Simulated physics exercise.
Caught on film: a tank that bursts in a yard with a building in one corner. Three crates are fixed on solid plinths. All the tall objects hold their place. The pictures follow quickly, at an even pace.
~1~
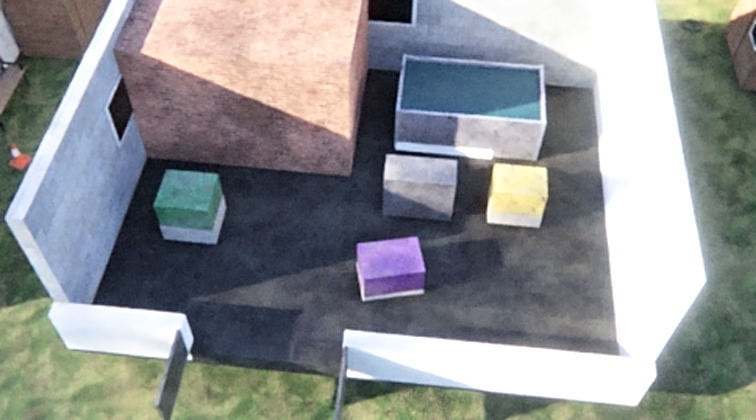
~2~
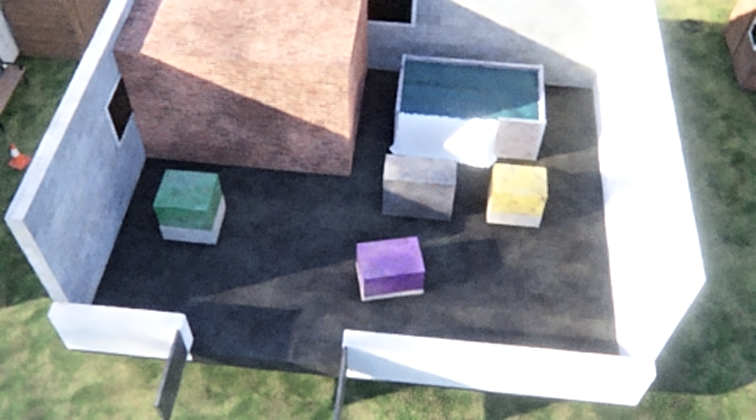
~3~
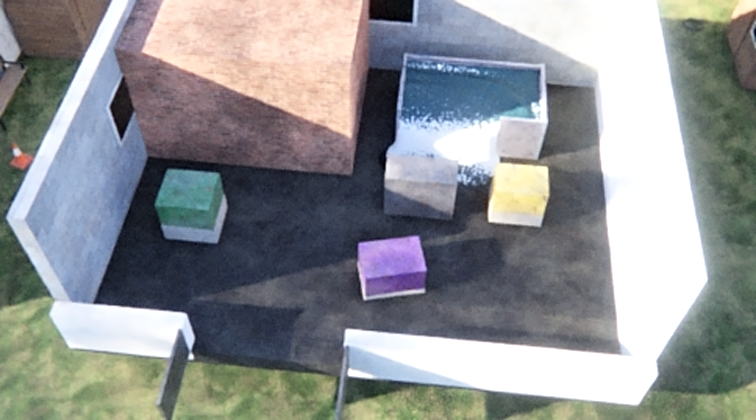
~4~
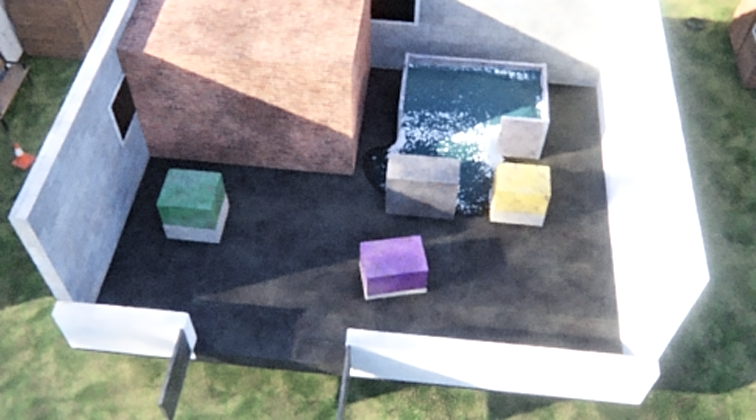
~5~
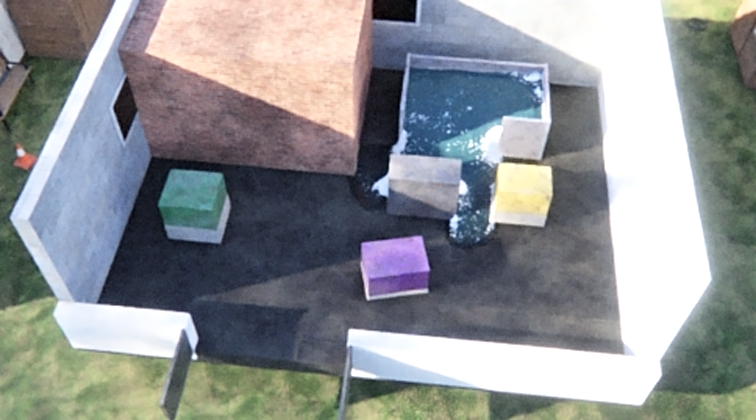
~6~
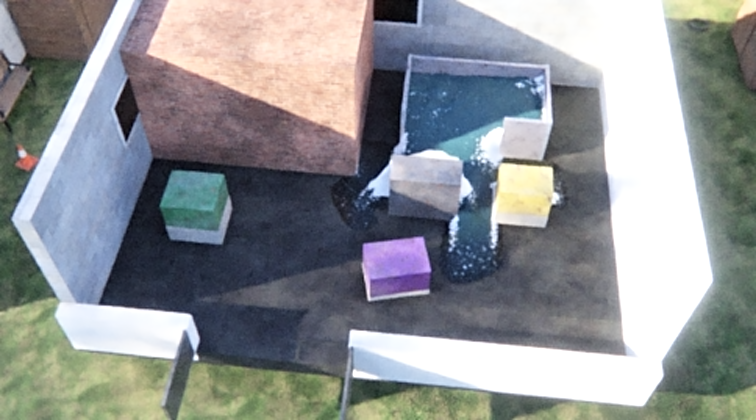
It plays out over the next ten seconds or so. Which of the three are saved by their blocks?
One by one: The purple crate gets wet; the green crate stays dry; the yellow crate gets wet.
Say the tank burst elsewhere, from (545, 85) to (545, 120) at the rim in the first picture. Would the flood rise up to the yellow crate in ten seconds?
One by one: The yellow crate is safe.
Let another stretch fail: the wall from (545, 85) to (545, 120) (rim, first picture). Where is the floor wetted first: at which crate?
I say the yellow crate.
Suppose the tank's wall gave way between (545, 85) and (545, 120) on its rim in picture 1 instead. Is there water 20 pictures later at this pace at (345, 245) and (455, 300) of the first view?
As listed: No water, flooded.
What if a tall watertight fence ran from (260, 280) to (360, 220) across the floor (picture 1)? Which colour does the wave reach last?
The green crate.
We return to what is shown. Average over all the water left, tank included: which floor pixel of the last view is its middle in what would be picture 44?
Roughly at (440, 197).
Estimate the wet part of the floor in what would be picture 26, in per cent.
Some 90 per cent.
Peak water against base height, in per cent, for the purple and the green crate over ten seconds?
About 290 and 60 per cent.
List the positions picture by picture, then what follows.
In the first frame, still water in the tank at (471, 91).
In the second frame, the front is at a hidden place, out from the gap at (446, 136).
In the third frame, the front is at (384, 162), out from the gap at (447, 138).
In the fourth frame, water pours out at (449, 139) and has run to (478, 214).
In the fifth frame, water pours out at (450, 141) and has run to (472, 244).
In the sixth frame, water pours out at (451, 142) and has run to (472, 277).
A moment on, water covers 35 % of the floor; the purple crate water round its plinth, the green crate not reached, the yellow crate water round its plinth.
Next, water covers 65 % of the floor; the purple crate water round its plinth, the green crate water round its plinth, the yellow crate water round its plinth.
Then, water covers 90 % of the floor; the purple crate water round its plinth, the green crate water round its plinth, the yellow crate water round its plinth.
Later, water covers 100 % of the floor; the purple crate water round its plinth, the green crate water round its plinth, the yellow crate water round its plinth.
In the end, water covers 100 % of the floor; the purple crate was topped, the green crate stayed above the water, the yellow crate was topped.
